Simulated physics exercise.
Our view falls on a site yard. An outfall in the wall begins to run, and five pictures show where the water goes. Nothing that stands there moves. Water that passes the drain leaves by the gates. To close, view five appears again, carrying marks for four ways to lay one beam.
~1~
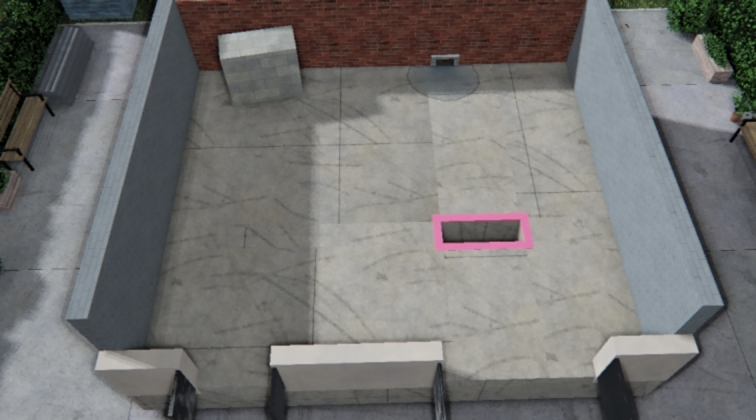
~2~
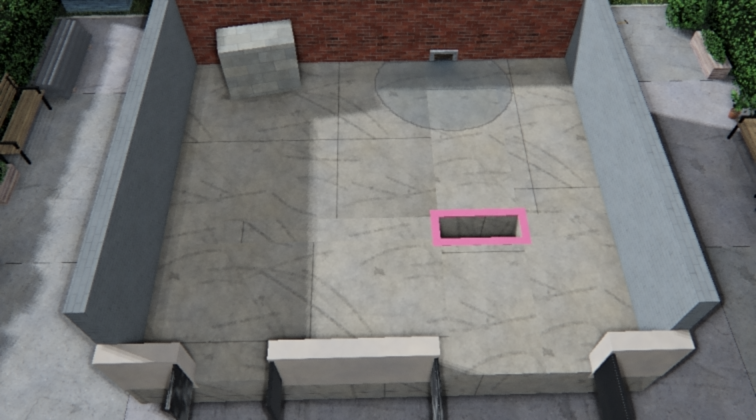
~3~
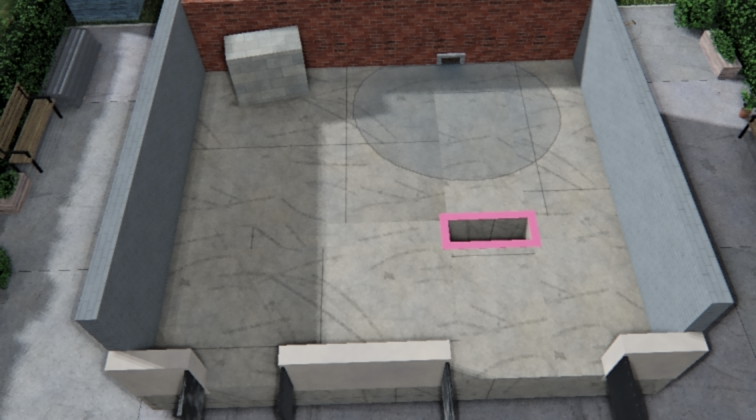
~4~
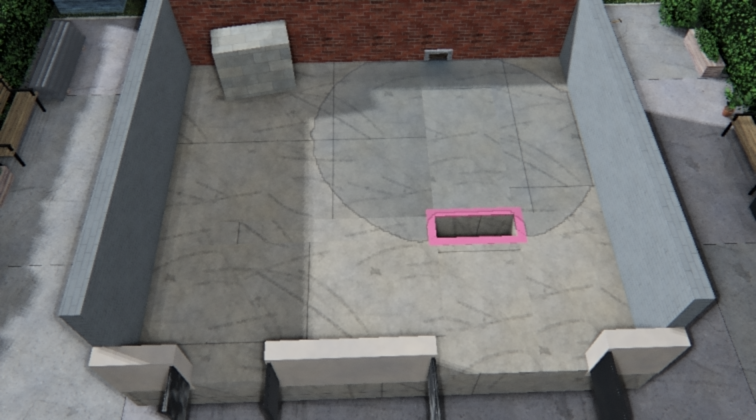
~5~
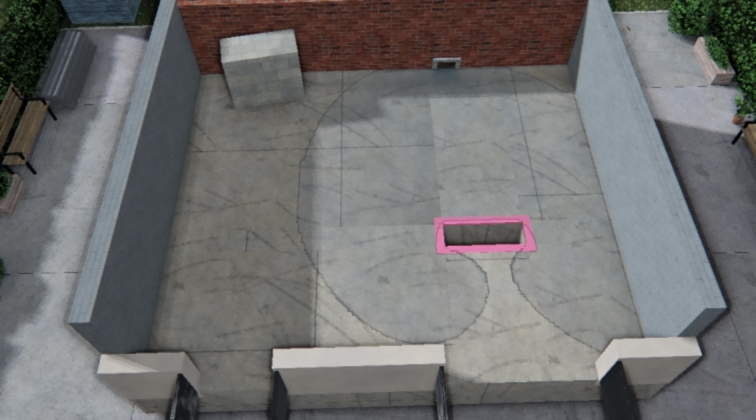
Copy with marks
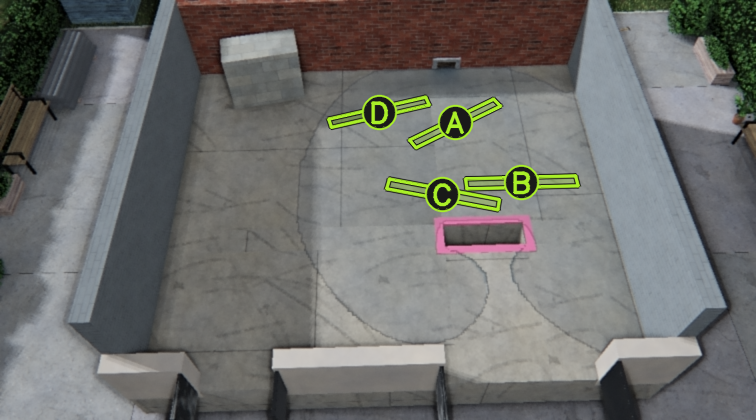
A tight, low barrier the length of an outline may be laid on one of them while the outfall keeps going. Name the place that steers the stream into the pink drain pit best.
I would pick spot D.
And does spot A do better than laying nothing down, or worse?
Worse.
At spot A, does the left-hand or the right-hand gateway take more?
More leaves on the right.
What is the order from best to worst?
D, B, A, C.
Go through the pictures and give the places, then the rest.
In the first picture, outfall at (445, 61); pink drain pit at (482, 231); open gate at (515, 362); open gate at (240, 369); 2 % of the ground under water, visible out to (438, 95); pink drain pit still dry.
In the second picture, 8 % of the ground under water, visible out to (405, 119); pink drain pit still dry.
In the third picture, 19 % of the ground under water, visible out to (509, 169); pink drain pit still dry.
In the fourth picture, 34 % of the ground under water, visible out to (565, 214); pink drain pit taking water.
In the fifth picture, 49 % of the ground under water, visible out to (634, 310); pink drain pit taking water.
In lime, A from (412, 143) to (497, 102); B from (466, 183) to (576, 180); C from (388, 183) to (498, 204); D from (330, 123) to (427, 101).
With A, about 10 % of the stream goes into the pink drain pit, about 90 % out by the gates.
With B, about 18 % of the stream goes into the pink drain pit, about 81 % out by the gates.
With C, about 7 % of the stream goes into the pink drain pit, about 93 % out by the gates.
With D, about 31 % of the stream goes into the pink drain pit, about 68 % out by the gates.
